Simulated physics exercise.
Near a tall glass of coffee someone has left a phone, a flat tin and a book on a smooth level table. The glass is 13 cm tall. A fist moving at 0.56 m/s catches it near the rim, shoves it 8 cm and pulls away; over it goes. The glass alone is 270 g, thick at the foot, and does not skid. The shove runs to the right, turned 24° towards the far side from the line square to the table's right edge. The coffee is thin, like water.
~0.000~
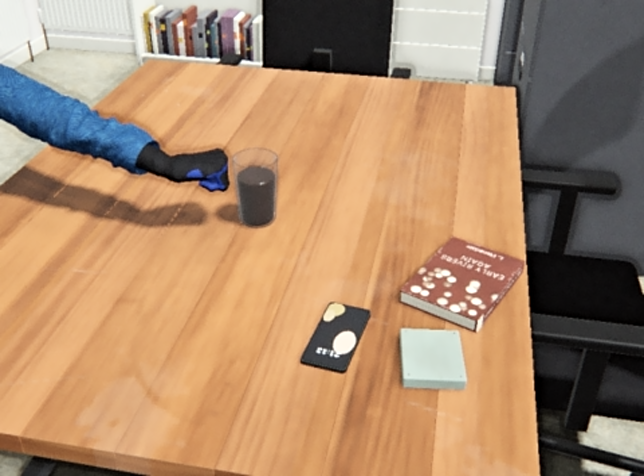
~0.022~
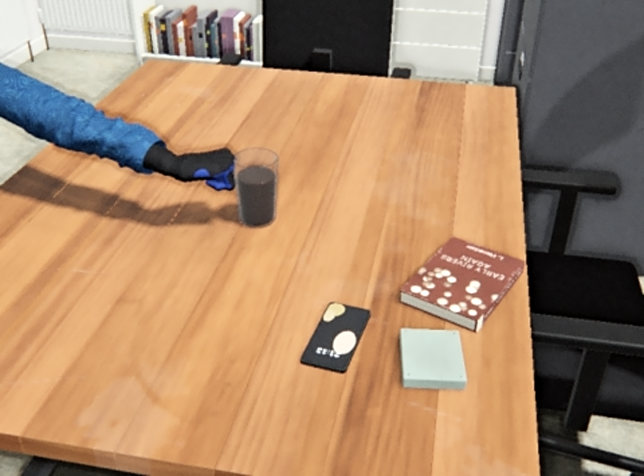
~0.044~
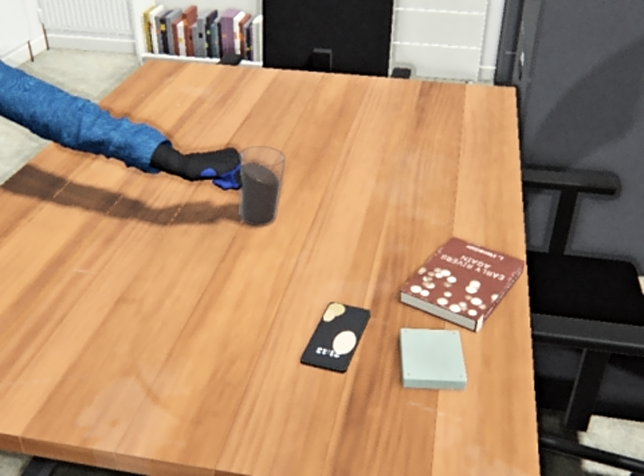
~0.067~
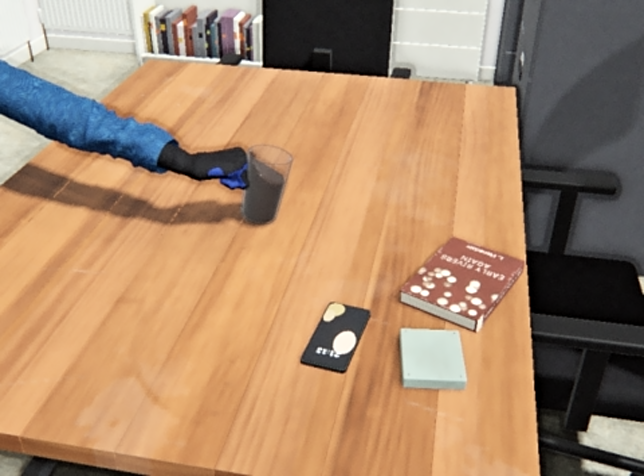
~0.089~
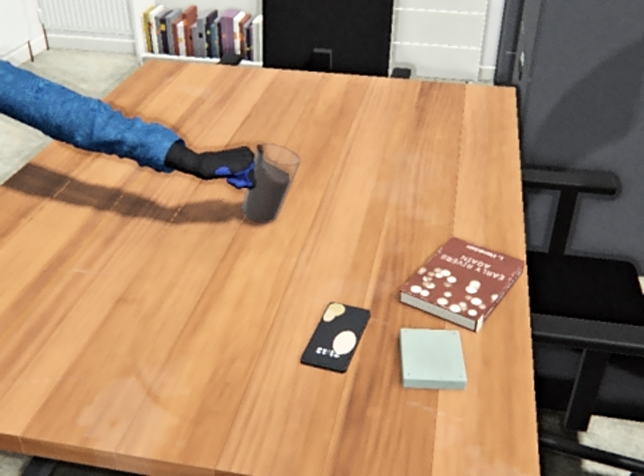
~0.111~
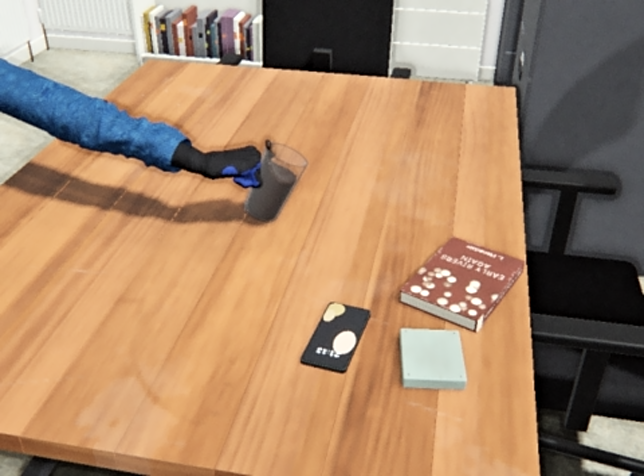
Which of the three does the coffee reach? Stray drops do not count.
The phone keeps dry, the flat tin stays dry, the book ends up wet.
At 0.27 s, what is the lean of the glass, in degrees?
About 78°.
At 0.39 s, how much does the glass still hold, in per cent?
About 52 per cent.
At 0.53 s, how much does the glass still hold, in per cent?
Some 26 per cent.
By 0.27 s the tilt is 79° and 97 per cent is in the glass, 0 has run off the table; wet so far, nothing.
By 0.39 s the tilt is 87° and 52 per cent is in the glass, 0 has run off the table; wet so far, nothing.
By 0.53 s the tilt is 87° and 27 per cent is in the glass, 1 has run off the table; wet so far, nothing.
By 0.77 s the tilt is 87° and 14 per cent is in the glass, 15 has run off the table; wet so far, book.
At rest 5 per cent is in the glass, 48 has run off the table; wet so far, book.
